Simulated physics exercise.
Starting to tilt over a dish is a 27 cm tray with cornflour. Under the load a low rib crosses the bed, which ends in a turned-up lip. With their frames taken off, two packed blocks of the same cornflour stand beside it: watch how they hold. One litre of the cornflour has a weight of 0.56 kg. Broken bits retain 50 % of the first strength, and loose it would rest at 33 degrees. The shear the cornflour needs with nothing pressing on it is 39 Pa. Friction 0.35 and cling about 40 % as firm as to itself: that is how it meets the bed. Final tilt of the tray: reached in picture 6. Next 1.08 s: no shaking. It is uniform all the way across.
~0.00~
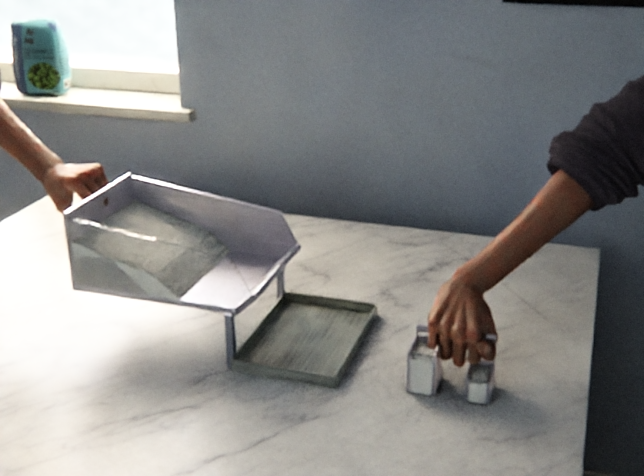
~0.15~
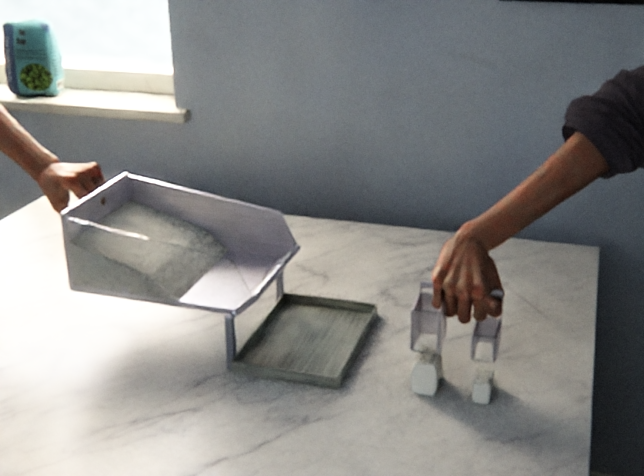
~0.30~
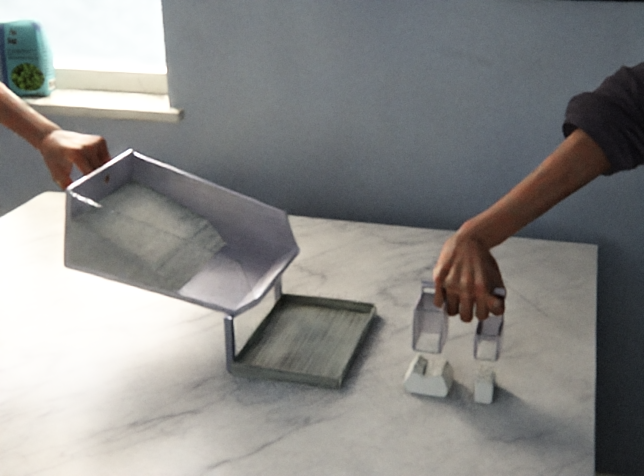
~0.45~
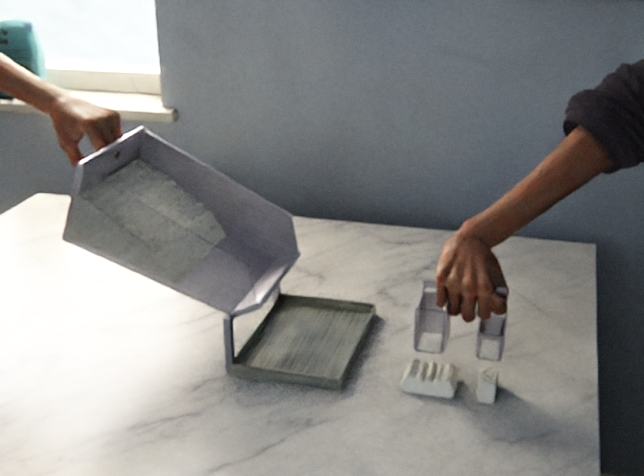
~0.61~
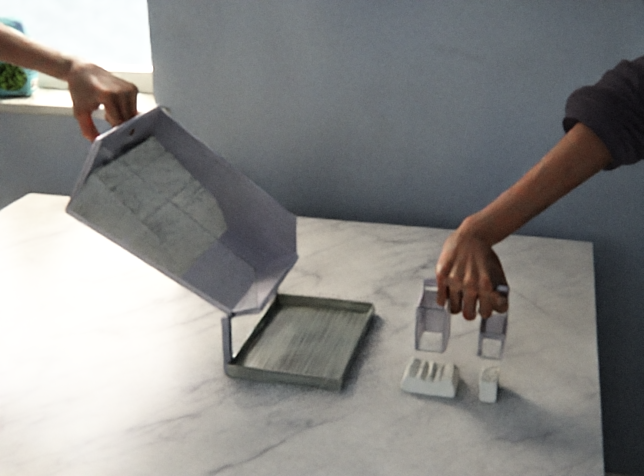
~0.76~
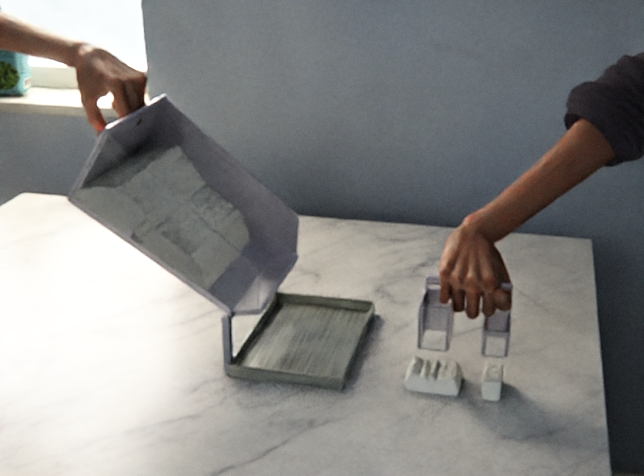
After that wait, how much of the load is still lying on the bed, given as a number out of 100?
About 76 out of 100.
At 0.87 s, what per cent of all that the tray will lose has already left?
Around 0 out of 100.
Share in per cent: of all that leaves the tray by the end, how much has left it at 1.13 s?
Close to 80 in a hundred.
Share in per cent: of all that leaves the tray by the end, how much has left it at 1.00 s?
30 %.
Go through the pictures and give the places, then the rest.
Top of the high end at (68, 216), tilt 0 degrees; leading edge of the cornflour at (176, 296); blocks stand 5.7 cm, 3.1 cm (left to right), in the first frame.
Top of the high end at (66, 216), tilt 1 degrees; leading edge of the cornflour at (175, 297); blocks stand 5.1 cm, 3.1 cm (left to right), in the second frame.
Top of the high end at (71, 192), tilt 9 degrees; leading edge of the cornflour at (174, 289); blocks stand 3.4 cm, 3.1 cm (left to right), in the third frame.
Top of the high end at (84, 168), tilt 19 degrees; leading edge of the cornflour at (175, 281); blocks stand 2.8 cm, 3.1 cm (left to right), in the fourth frame.
Top of the high end at (101, 144), tilt 29 degrees; leading edge of the cornflour at (179, 277); blocks stand 2.7 cm, 3.1 cm (left to right), in the fifth frame.
Top of the high end at (109, 134), tilt 33 degrees; leading edge of the cornflour at (206, 291); blocks stand 2.7 cm, 3.1 cm (left to right), in the sixth frame.
After 0.87 s, the tilt is 33 degrees and 100 % is on the bed.
After 1.00 s, the tilt is 33 degrees and 93 % is on the bed.
After 1.13 s, the tilt is 33 degrees and 81 % is on the bed.
After 1.26 s, the tilt is 33 degrees and 78 % is on the bed.
After 1.80 s, at the end, the tilt is 33 degrees and 76 % is on the bed.
